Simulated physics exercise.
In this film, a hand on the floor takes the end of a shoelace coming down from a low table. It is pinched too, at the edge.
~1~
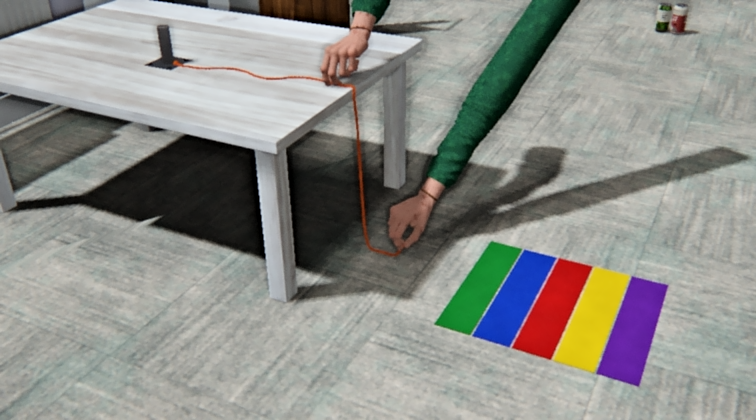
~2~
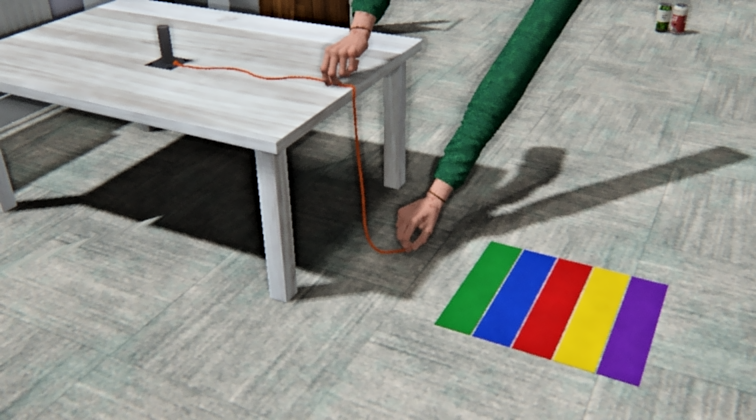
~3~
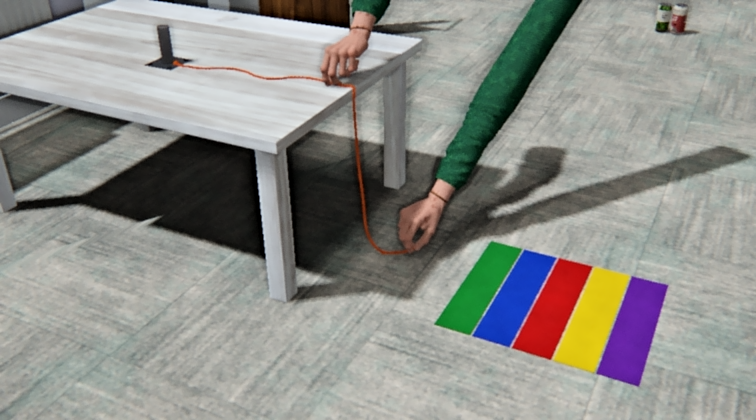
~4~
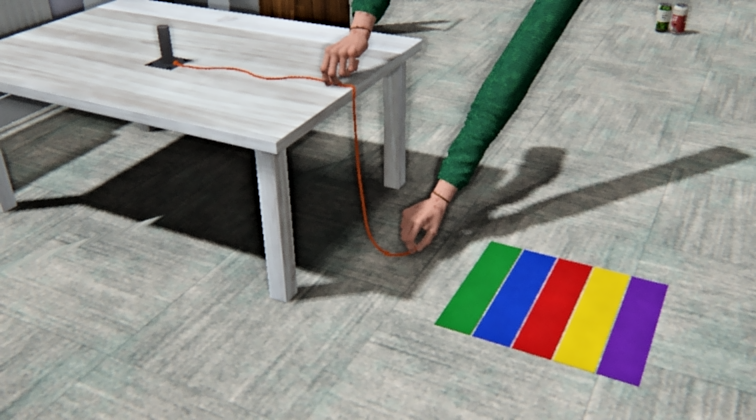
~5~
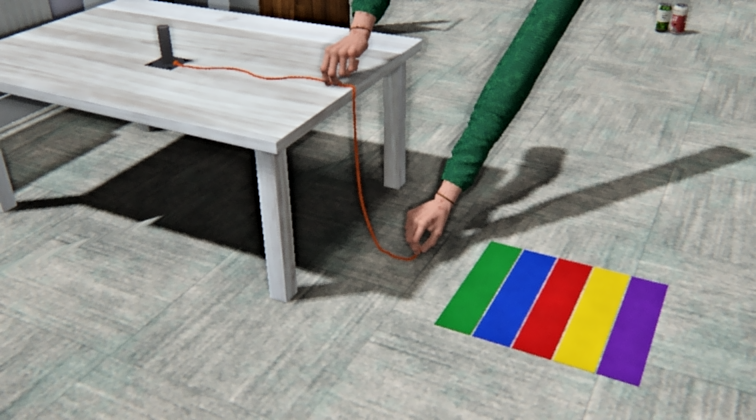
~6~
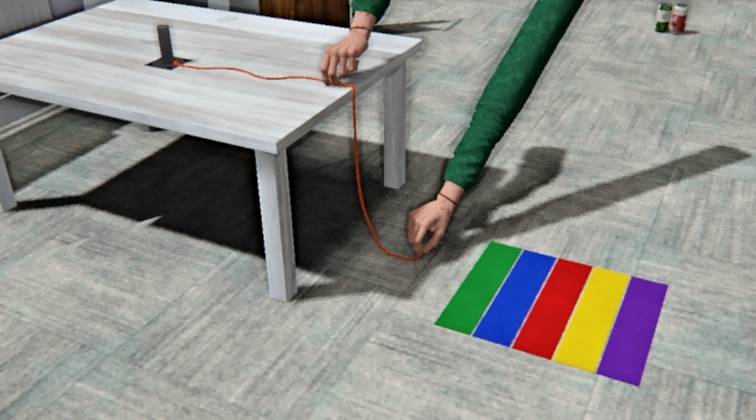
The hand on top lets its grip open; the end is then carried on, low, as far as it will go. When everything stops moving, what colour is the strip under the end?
The strip under the end is blue.
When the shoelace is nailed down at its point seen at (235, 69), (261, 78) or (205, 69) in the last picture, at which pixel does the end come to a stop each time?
Per try (px, approx.): (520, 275), (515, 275), (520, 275).
Soon after, end near (450, 258); short of the strips.
After that, end near (494, 270); over green.
At the stop, end near (522, 277); over blue. It gets as far as the blue strip.
